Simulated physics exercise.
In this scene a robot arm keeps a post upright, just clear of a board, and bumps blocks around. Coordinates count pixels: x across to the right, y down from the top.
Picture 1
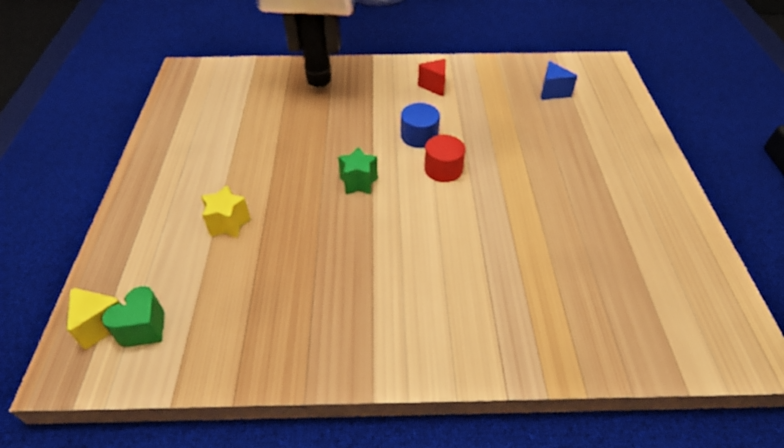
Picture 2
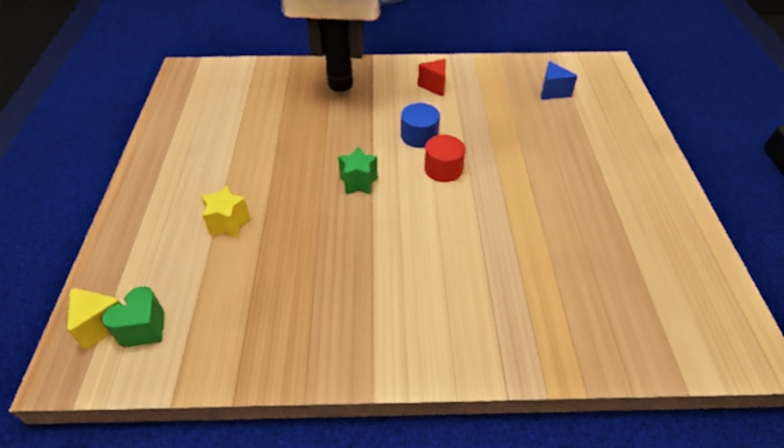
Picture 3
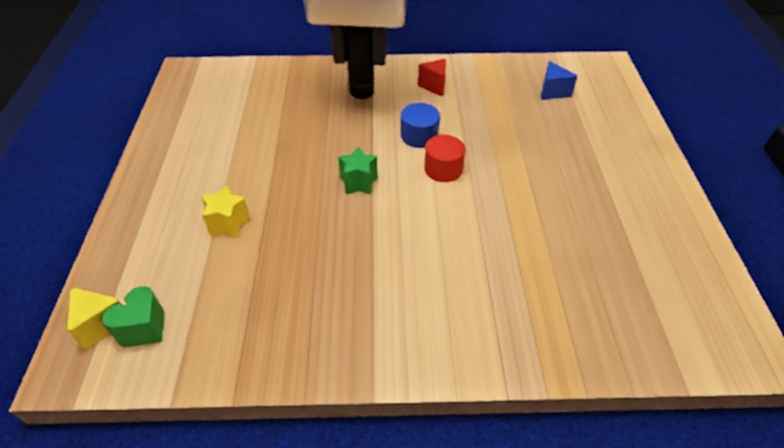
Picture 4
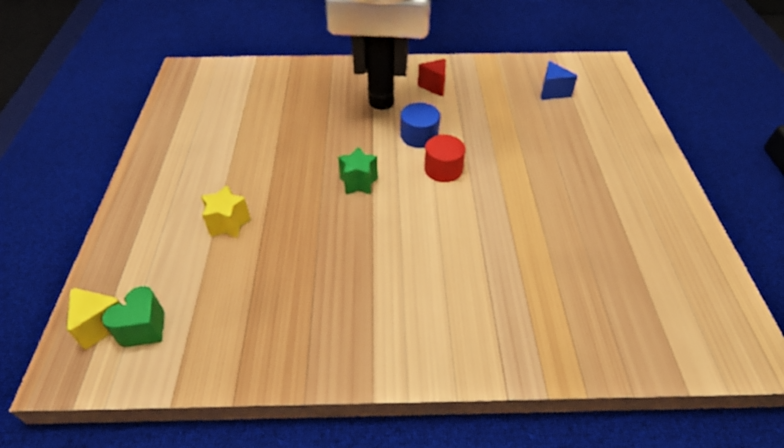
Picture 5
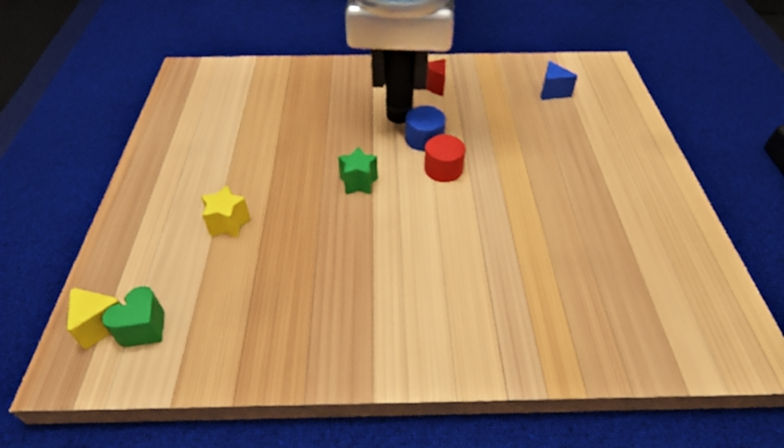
Above a wooden board, a black-tipped arm moves right and nudges the blue cylinder slightly right.
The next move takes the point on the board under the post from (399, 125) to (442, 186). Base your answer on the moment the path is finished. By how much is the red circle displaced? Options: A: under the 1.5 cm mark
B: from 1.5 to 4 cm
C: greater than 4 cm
The correct letter is C.
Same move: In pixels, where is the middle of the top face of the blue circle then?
It is going to be at (459, 133).
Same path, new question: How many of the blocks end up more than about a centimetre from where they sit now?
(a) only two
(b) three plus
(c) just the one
Choice a: Only two.
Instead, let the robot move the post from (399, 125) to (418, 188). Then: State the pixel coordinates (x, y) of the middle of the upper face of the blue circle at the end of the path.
My prediction: (443, 127).
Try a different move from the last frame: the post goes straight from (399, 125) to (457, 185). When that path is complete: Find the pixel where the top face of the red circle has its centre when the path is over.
My best guess is (489, 180).
On the path given first. One third of the way, post at (413, 135); blue circle at (447, 129); red circle at (457, 156).
Two thirds of the way, post at (428, 156); blue circle at (459, 133); red circle at (464, 160).
At the end, post at (443, 177); green star-shaped block unmoved; blue circle at (459, 133); red circle at (480, 170).
